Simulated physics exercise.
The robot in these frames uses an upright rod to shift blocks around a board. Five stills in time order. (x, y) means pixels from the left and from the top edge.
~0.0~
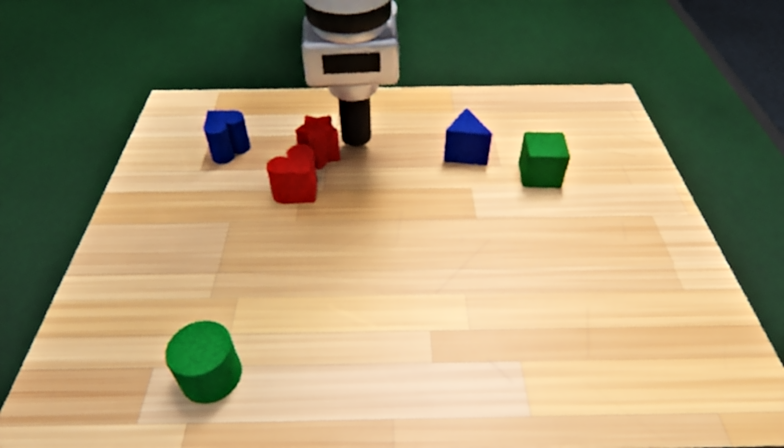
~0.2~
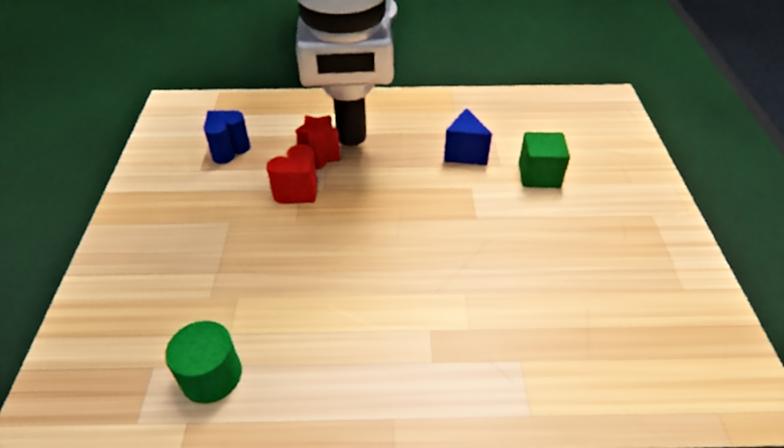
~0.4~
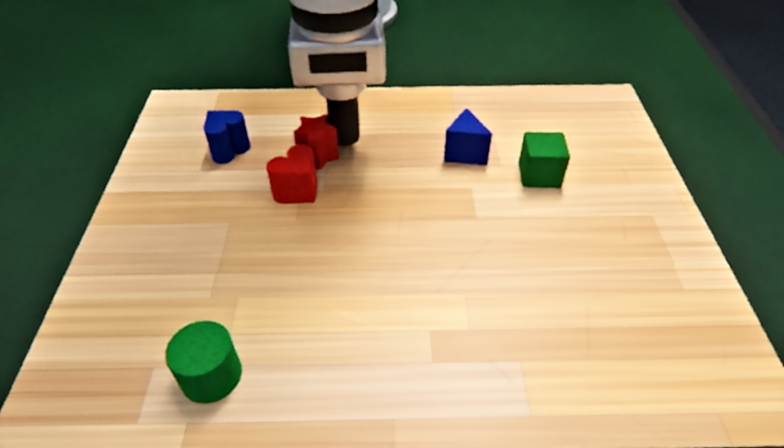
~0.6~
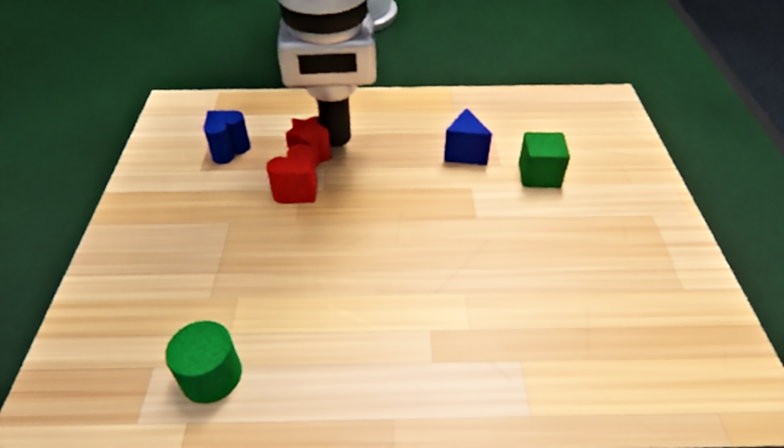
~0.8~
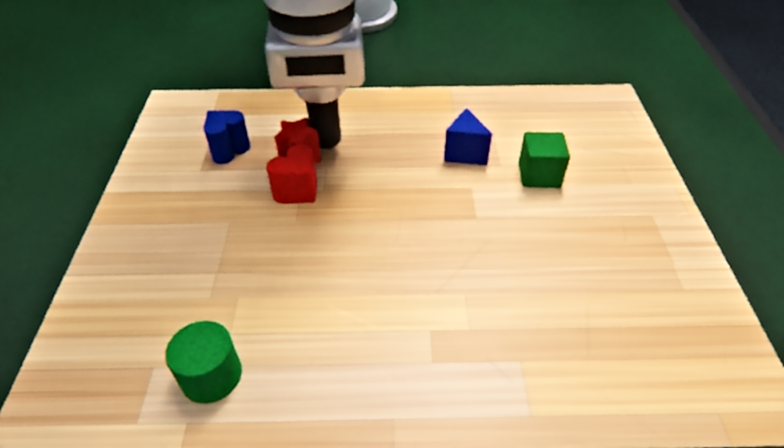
A robot's upright rod starts just right of a red star at the back of a wooden board and slides a short way left. It meets the star and nudges it slightly left behind the red heart-shaped block, while the blue and green blocks stay still.
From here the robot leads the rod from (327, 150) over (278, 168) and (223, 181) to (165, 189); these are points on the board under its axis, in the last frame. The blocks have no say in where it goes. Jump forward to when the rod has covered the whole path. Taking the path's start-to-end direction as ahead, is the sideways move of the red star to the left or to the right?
That's a shift to the left.
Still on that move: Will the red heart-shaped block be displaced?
I'd say no.
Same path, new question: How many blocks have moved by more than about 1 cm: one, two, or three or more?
Going by the path, one block will move.
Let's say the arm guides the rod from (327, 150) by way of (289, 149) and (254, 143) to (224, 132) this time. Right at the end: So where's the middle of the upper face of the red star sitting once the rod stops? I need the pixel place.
Somewhere near (260, 137).
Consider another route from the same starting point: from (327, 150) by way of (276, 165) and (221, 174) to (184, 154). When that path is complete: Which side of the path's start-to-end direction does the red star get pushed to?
Moves left.
On the path given first. One third of the way, rod (274, 159); red star (239, 148).
Two thirds of the way, rod (220, 172); red star (181, 163).
At the end, rod (161, 180); red heart-shaped block unmoved; red star (128, 178), turned 35° anticlockwise.
